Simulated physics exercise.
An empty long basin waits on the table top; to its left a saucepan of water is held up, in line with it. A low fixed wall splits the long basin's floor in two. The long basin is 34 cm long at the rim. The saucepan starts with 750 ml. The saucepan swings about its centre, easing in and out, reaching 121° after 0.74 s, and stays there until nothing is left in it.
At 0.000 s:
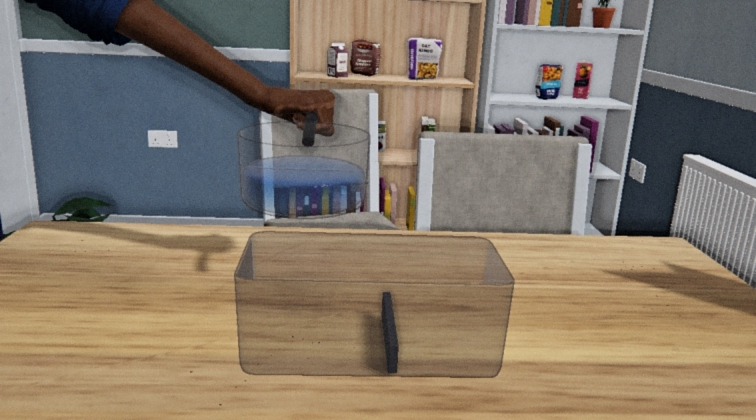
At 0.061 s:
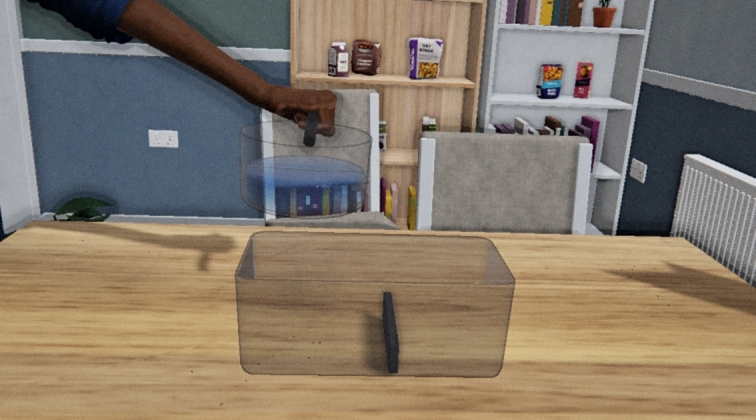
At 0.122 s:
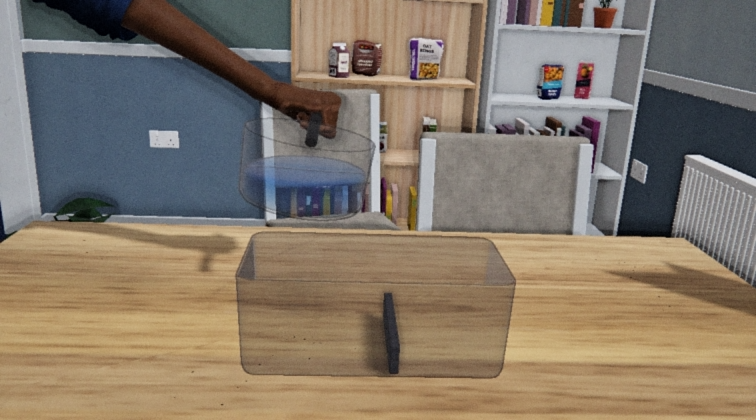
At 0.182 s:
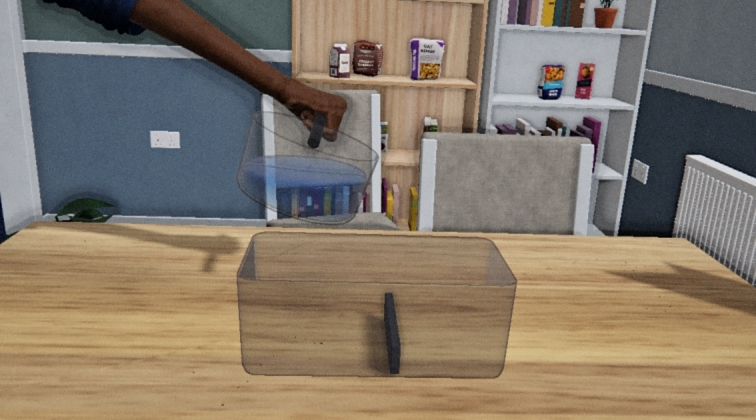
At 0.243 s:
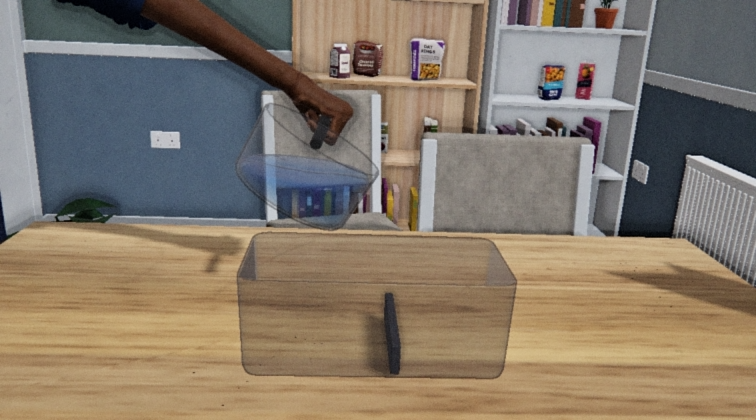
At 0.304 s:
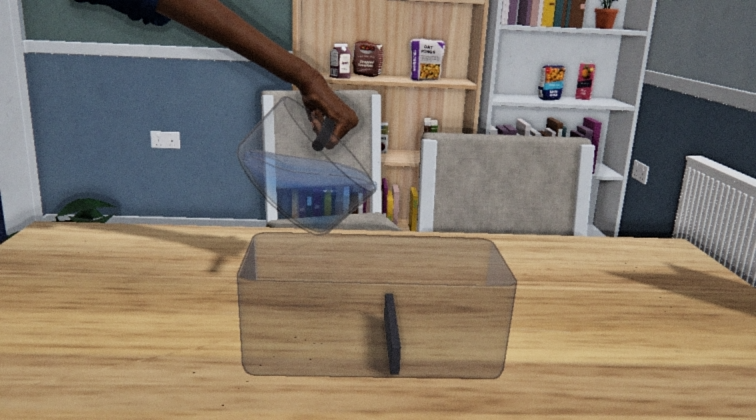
At first, a hand holds a clear container of blue-tinted water level by its dark handle, above and to the left of an empty transparent basin on a wooden table. The container then tilts clockwise toward the basin, slowly and then more steeply, while the water inside shifts and the basin stays still.
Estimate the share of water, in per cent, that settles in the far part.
The far part has some 34 per cent.
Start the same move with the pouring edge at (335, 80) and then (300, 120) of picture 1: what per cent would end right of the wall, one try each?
First 10, then 15 per cent.
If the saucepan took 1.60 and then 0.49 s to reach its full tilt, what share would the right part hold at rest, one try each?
First 55, then 25 per cent.
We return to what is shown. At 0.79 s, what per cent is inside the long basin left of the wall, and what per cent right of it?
Some 58 per cent left and 34 right.
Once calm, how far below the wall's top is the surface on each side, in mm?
Some 24 mm on the left and 28 mm on the right.
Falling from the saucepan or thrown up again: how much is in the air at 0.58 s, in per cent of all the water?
Some 20 per cent.
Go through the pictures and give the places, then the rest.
In the first frame, it leans 0°; its right rim is at (369, 137); the water meets the walls at (243, 166) and (365, 170); the long basin's rim runs from (244, 254) to (501, 261); the wall's top is at (390, 318).
In the second frame, it leans 2°; its right rim is at (371, 139); the water meets the walls at (244, 166) and (366, 171).
In the third frame, it leans 8°; its right rim is at (374, 147); the water meets the walls at (244, 166) and (366, 172).
In the fourth frame, it leans 17°; its right rim is at (377, 158); the water meets the walls at (243, 164) and (368, 174).
In the fifth frame, it leans 29°; its right rim is at (378, 173); the water meets the walls at (240, 159) and (371, 176).
In the sixth frame, it leans 44°; its right rim is at (374, 190); the water meets the walls at (245, 152) and (371, 179).
After 0.58 s the tilt is 108° and 22 per cent is still to pour, 29 is left of the wall and 28 right of it.
After 0.79 s the tilt is 121° and 2 per cent is still to pour, 58 is left of the wall and 34 right of it.
After 1.01 s the tilt is 121° and 0 per cent is still to pour, 64 is left of the wall and 34 right of it.
After 1.24 s the tilt is 121° and 0 per cent is still to pour, 64 is left of the wall and 34 right of it.
In the end 64 per cent lies left of the wall, 34 right of it and 2 outside.
